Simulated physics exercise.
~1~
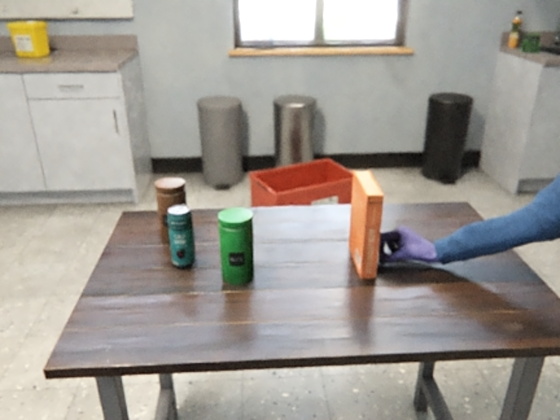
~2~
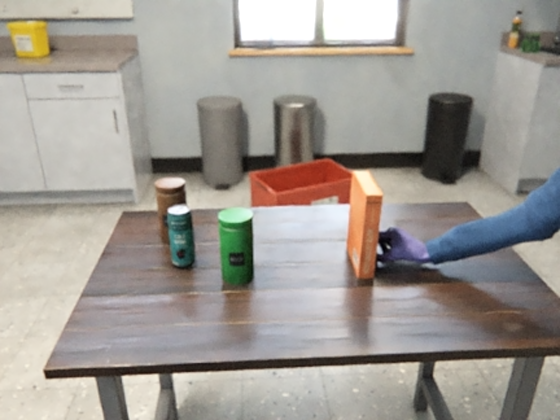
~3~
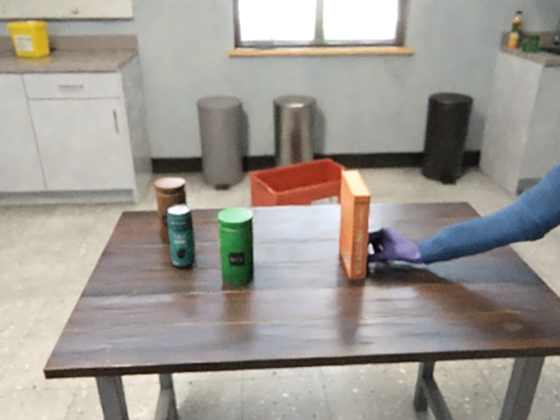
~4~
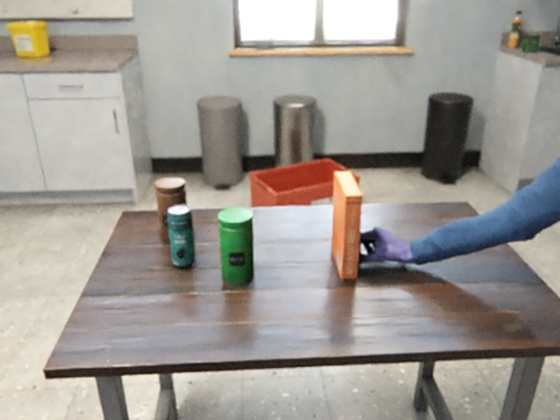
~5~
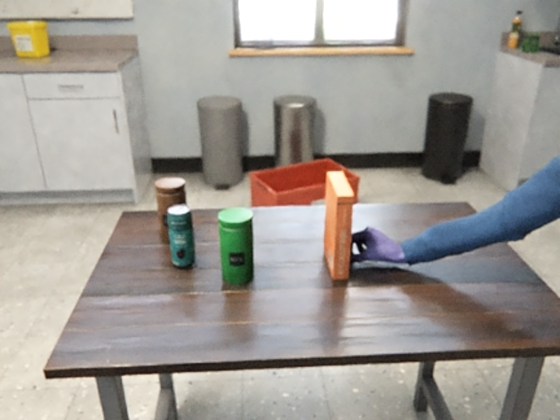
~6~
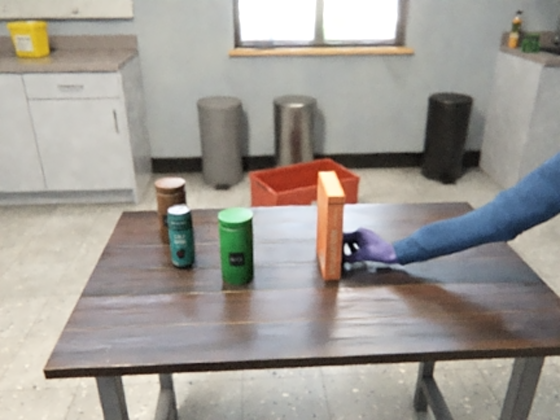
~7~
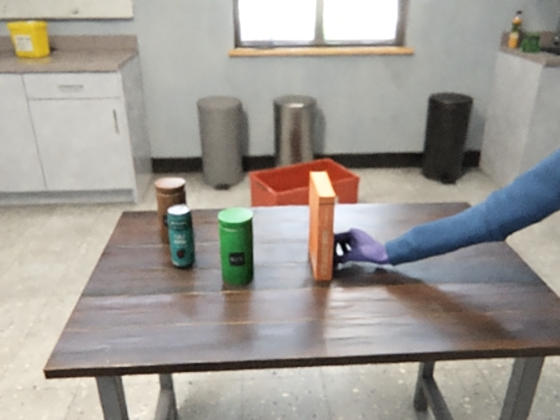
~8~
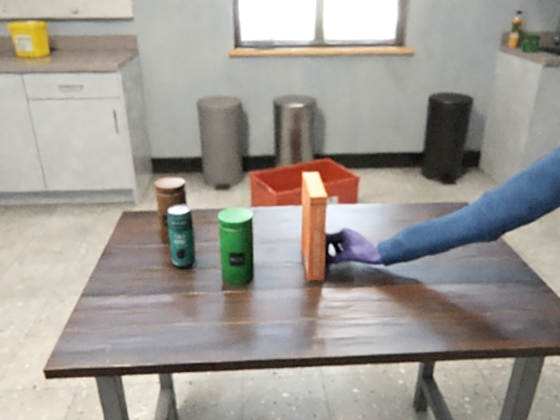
Orange book standing upright on a dark wooden table, a gloved hand pushing it slowly left toward three still containers, staying upright.
